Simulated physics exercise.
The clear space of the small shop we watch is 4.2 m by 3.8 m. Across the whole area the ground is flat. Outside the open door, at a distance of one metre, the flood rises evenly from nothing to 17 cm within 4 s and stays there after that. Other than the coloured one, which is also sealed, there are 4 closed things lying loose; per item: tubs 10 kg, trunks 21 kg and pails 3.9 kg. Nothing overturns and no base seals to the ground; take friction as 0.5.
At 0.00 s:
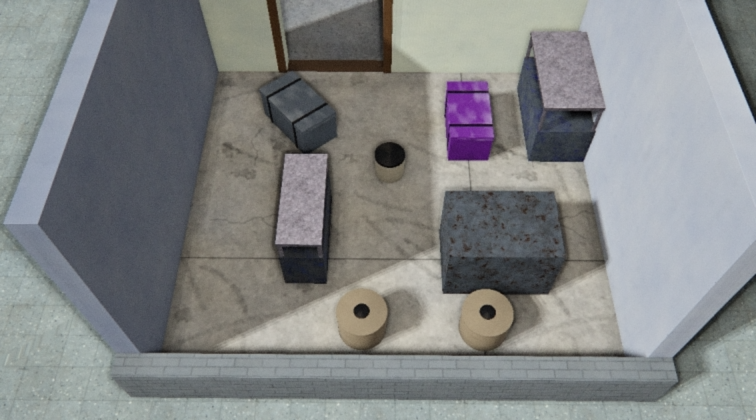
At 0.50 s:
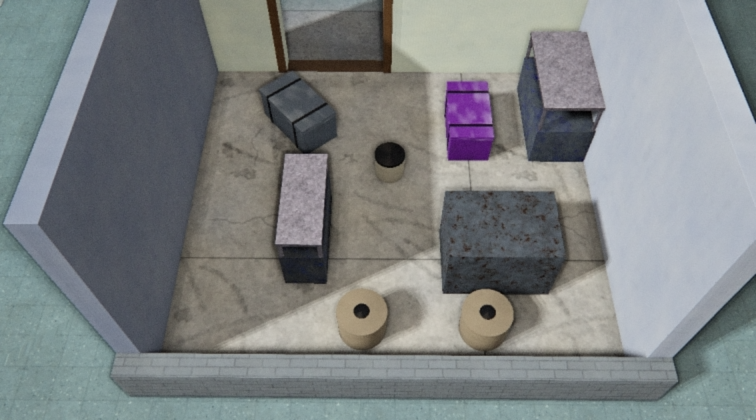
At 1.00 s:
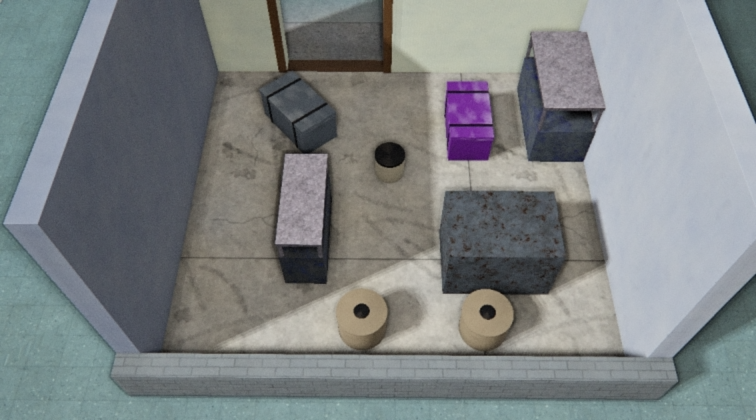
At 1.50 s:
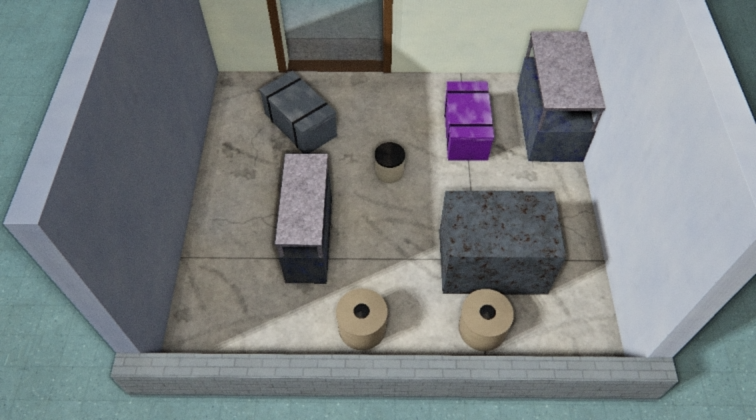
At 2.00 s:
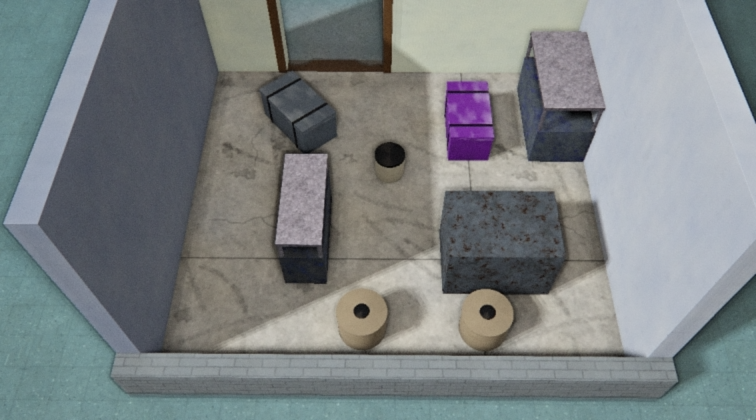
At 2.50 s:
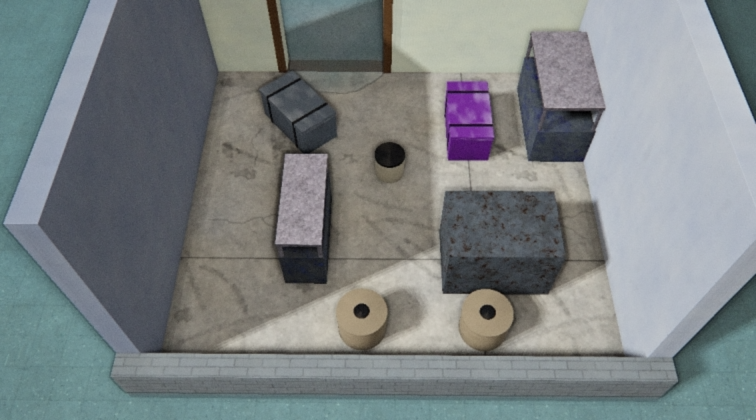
A small shop with an open doorway in its back wall is seen from high above the low front wall. A purple trunk sits right of centre between a dark grey trunk and a pinkish-topped cabinet, with another such cabinet, a dark block and three tan pails nearer. The camera and objects stay still while blue-green water deepens in colour outside and covers the brown doorsill.
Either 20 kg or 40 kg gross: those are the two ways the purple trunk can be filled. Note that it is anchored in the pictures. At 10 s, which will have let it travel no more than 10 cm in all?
The modest one is fine.
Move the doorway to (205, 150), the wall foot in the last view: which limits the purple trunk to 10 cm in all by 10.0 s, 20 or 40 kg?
In that setup just the second mass works.
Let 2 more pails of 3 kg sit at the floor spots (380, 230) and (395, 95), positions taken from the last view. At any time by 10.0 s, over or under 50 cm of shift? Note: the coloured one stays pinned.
First exceeds it, then stays inside.
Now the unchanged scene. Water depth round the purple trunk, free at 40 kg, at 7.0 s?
1 cm, roughly.
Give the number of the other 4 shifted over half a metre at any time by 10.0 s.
Counting them up, I find 2.
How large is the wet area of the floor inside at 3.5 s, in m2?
Somewhere about 1.0 m2, give or take.
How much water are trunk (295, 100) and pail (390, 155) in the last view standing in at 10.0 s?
First about 11 cm, second about 7 cm.
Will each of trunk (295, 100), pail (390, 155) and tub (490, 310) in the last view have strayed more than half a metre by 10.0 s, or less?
The three come out further, further, not as far, in that order.
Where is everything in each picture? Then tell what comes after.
In the first frame, the purple trunk at (470, 108) rests on the ground; water covers 0.0 m2; 0 of 5 have shifted.
In the second frame, the purple trunk at (470, 108) rests on the ground; water covers 0.0 m2; 0 of 5 have shifted.
In the third frame, the purple trunk at (470, 108), on the bottom; 0.0 m2 under water; 0 of 5 have shifted.
In the fourth frame, the purple trunk at (470, 108) rests on the ground; 0.0 m2 under water; 0 of 5 have shifted.
In the fifth frame, the purple trunk at (470, 108), on the bottom; 0.0 m2 under water; 0 of 5 have shifted.
In the sixth frame, the purple trunk at (470, 108), on the bottom; water covers 0.3 m2; 0 of 5 have shifted.
After 3.5 s the purple trunk would be 0 cm from its start with 20 kg and 0 cm from its start with 40 kg; 0 cm of water round it then.
After 4.5 s the purple trunk would be 0 cm from its start with 20 kg and 0 cm from its start with 40 kg; 1 cm of water round it then.
After 7.0 s the purple trunk would be 0 cm from its start with 20 kg and 0 cm from its start with 40 kg; 1 cm of water round it then.
After 10.0 s the purple trunk would be 0 cm from its start with 20 kg and 0 cm from its start with 40 kg; 3 cm of water round it then.
